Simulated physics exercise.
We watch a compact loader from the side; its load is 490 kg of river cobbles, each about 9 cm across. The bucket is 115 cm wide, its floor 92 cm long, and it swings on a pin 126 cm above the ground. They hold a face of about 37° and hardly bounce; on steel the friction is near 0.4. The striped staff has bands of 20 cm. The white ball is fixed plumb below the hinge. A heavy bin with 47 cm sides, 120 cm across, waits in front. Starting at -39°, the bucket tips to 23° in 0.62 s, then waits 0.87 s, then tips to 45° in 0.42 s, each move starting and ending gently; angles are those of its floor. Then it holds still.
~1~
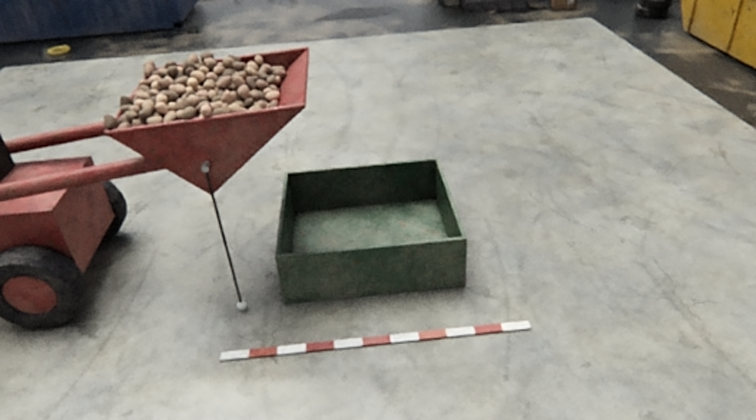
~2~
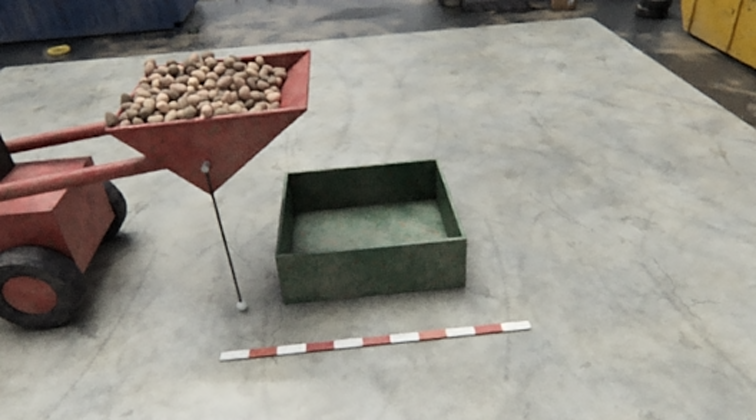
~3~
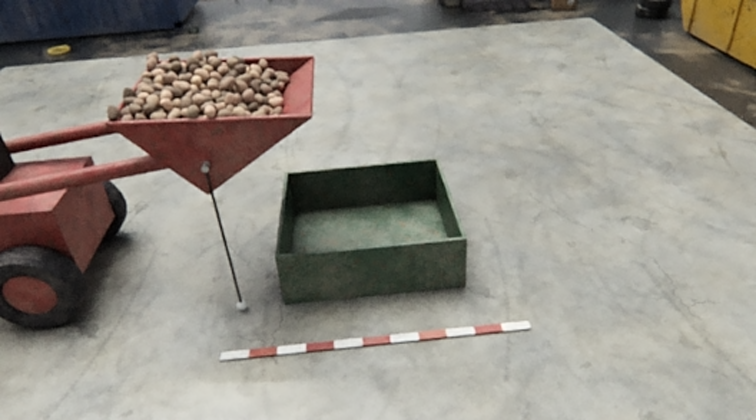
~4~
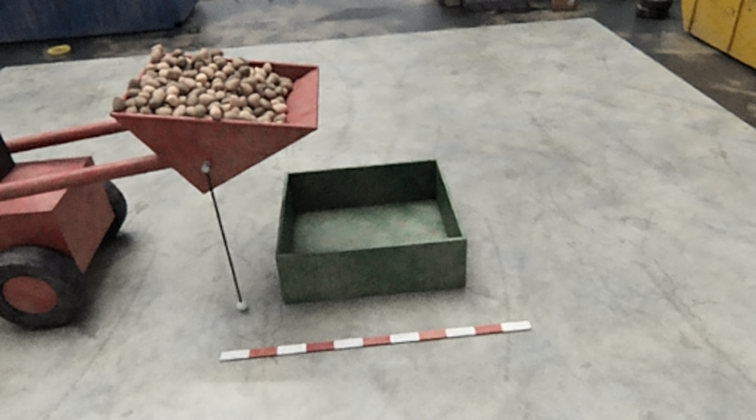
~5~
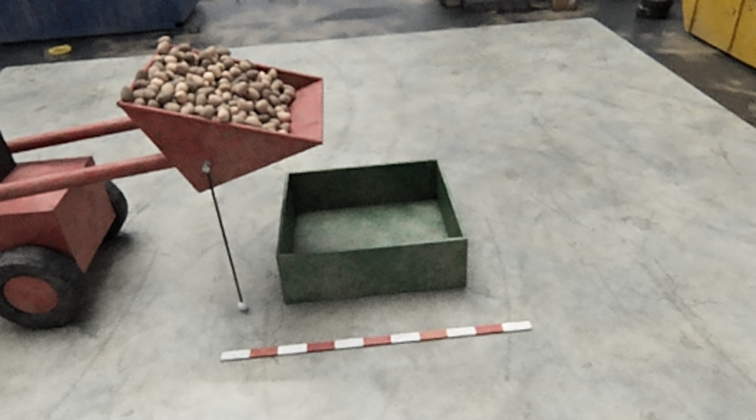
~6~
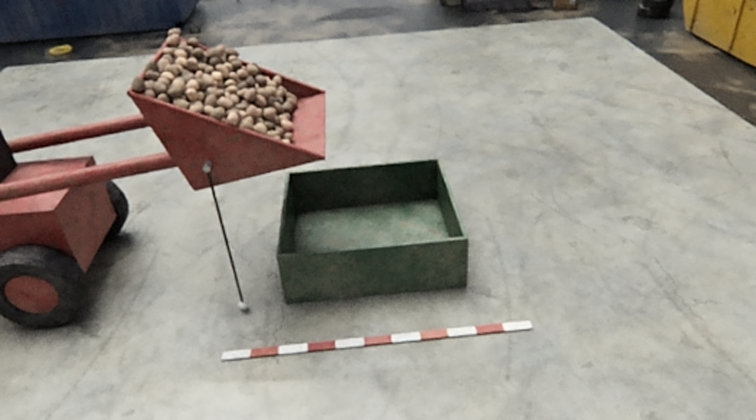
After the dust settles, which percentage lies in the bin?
Some 95 per cent of it.
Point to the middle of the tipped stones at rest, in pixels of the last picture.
Near (379, 233).
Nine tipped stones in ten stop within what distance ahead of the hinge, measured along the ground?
About 160 cm.
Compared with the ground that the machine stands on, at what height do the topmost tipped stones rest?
Some 36 cm above that level.
A little later the floor is at 13°; 100 % in the bucket; the foremost stones are at (290, 141).
Then the floor is at 23°; 96 % in the bucket, 3 % in the bin, 1 % beside or beyond the bin; the foremost stones are at (329, 168).
Later still the floor is at 45°; 0 % in the bucket, 94 % in the bin, 6 % beside or beyond the bin; the foremost stones are at (476, 262).
In the end the floor is at 45°; 0 % in the bucket, 94 % in the bin, 6 % beside or beyond the bin; the foremost stones are at (478, 262).
